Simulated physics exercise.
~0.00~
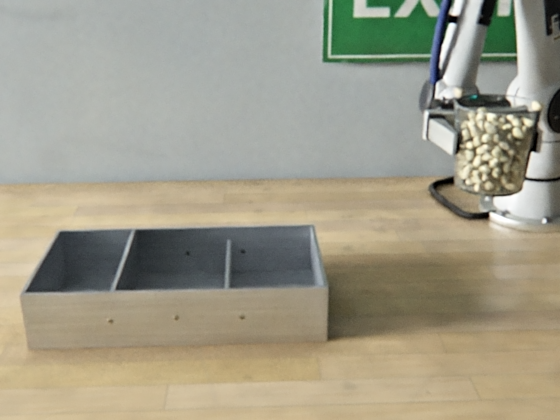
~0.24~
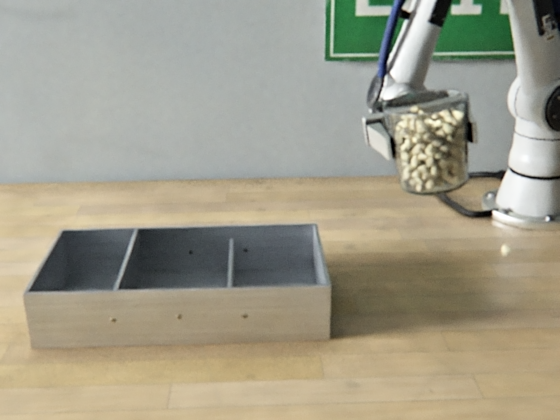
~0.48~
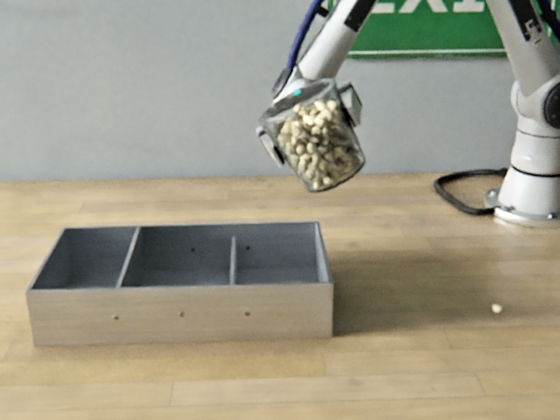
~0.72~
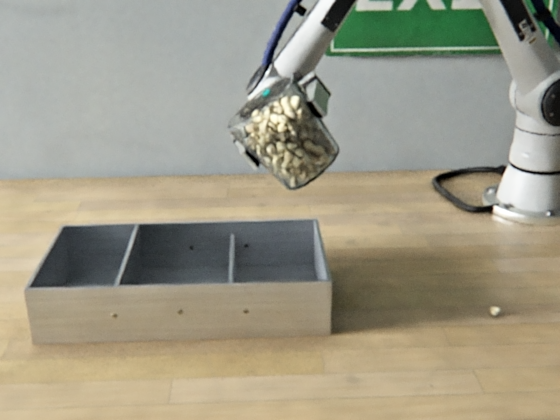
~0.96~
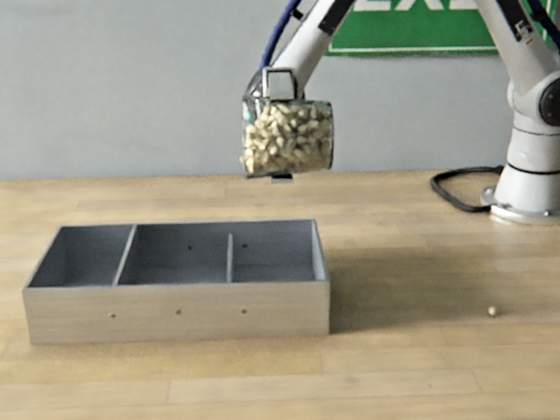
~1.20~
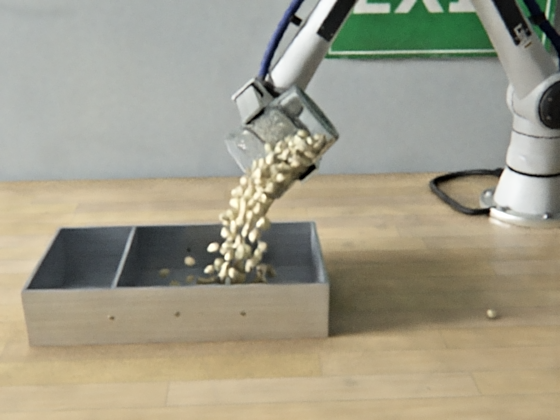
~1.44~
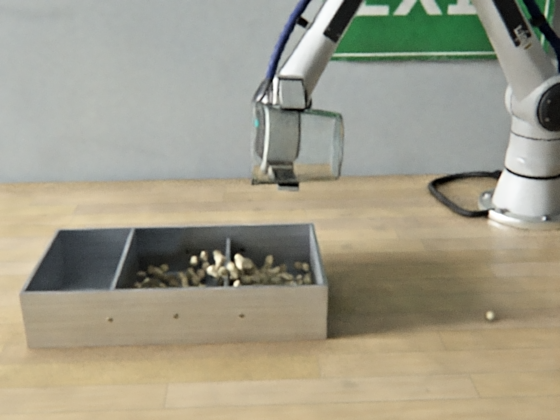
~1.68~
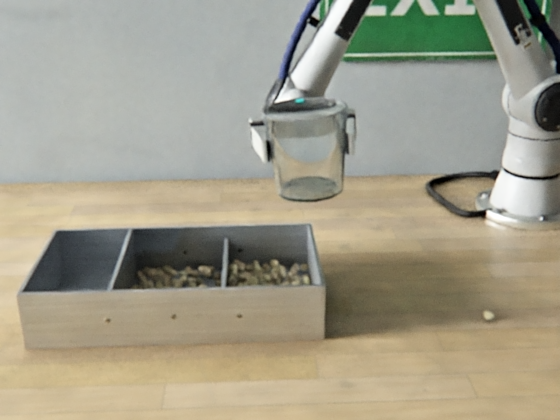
A robot arm carries a clear cup heaped with pale dried beans leftward across a wooden table, toward an open grey box divided by two cross walls. The cup leans as it travels, and a single bean ends up on the table to the right. Above the box, the cup tips onto its side, then turns further over, and the beans pour down in a thick stream. The emptied cup swings back upright. The beans settle in the middle and right-hand parts, leaving the left part empty and the stray bean still on the table.
